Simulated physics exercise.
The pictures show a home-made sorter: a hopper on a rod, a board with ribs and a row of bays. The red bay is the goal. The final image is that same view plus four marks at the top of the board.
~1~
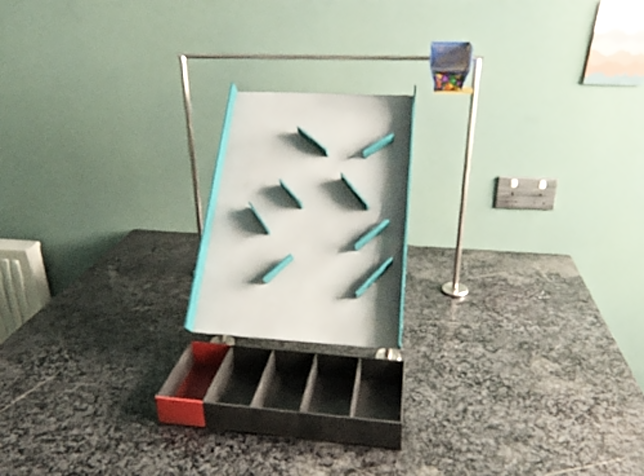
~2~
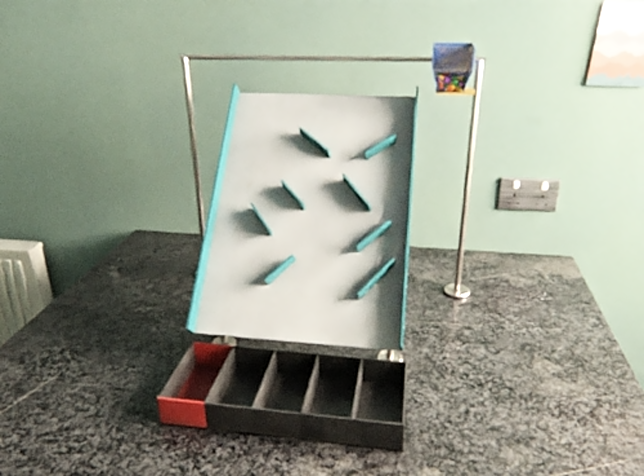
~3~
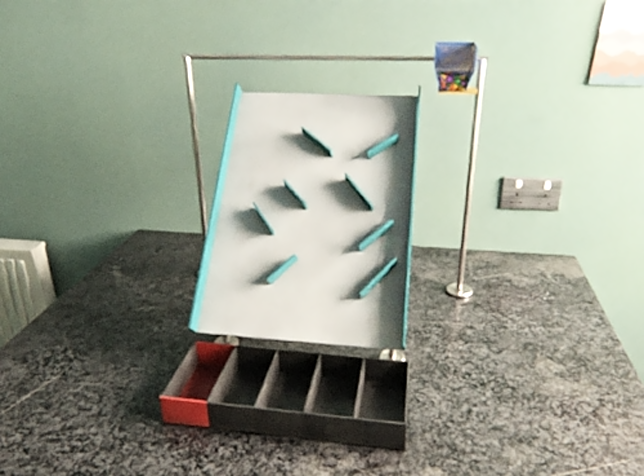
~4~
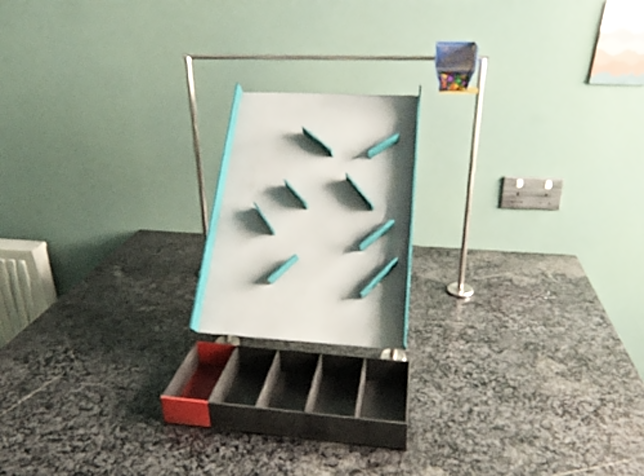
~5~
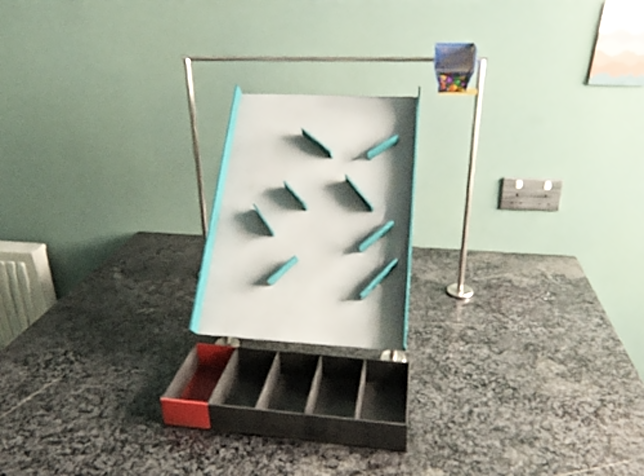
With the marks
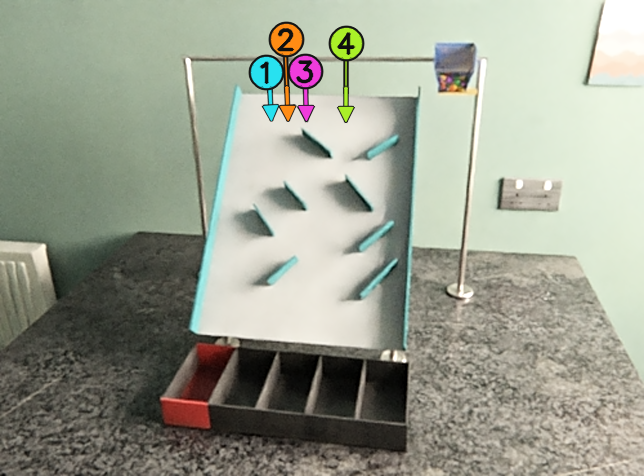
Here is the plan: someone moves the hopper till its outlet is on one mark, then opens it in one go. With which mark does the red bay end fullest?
I would pick mark 1.
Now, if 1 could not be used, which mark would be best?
Mark 2.
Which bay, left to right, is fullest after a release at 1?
It is the first one.
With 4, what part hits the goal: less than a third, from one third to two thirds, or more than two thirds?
It is less than a third.
On the marked copy, mark 1 meets the board at (271, 114); mark 2 meets the board at (287, 115); mark 3 meets the board at (306, 115); mark 4 meets the board at (345, 116).
For mark 1, roughly two thirds in the red bay, roughly a third in other bays.
For mark 2, roughly a third in the red bay, roughly two thirds in other bays.
For mark 3, about a tenth in the red bay, the larger part in other bays, about a tenth held on the board.
For mark 4, about a tenth in the red bay, the larger part in other bays, about a tenth held on the board.
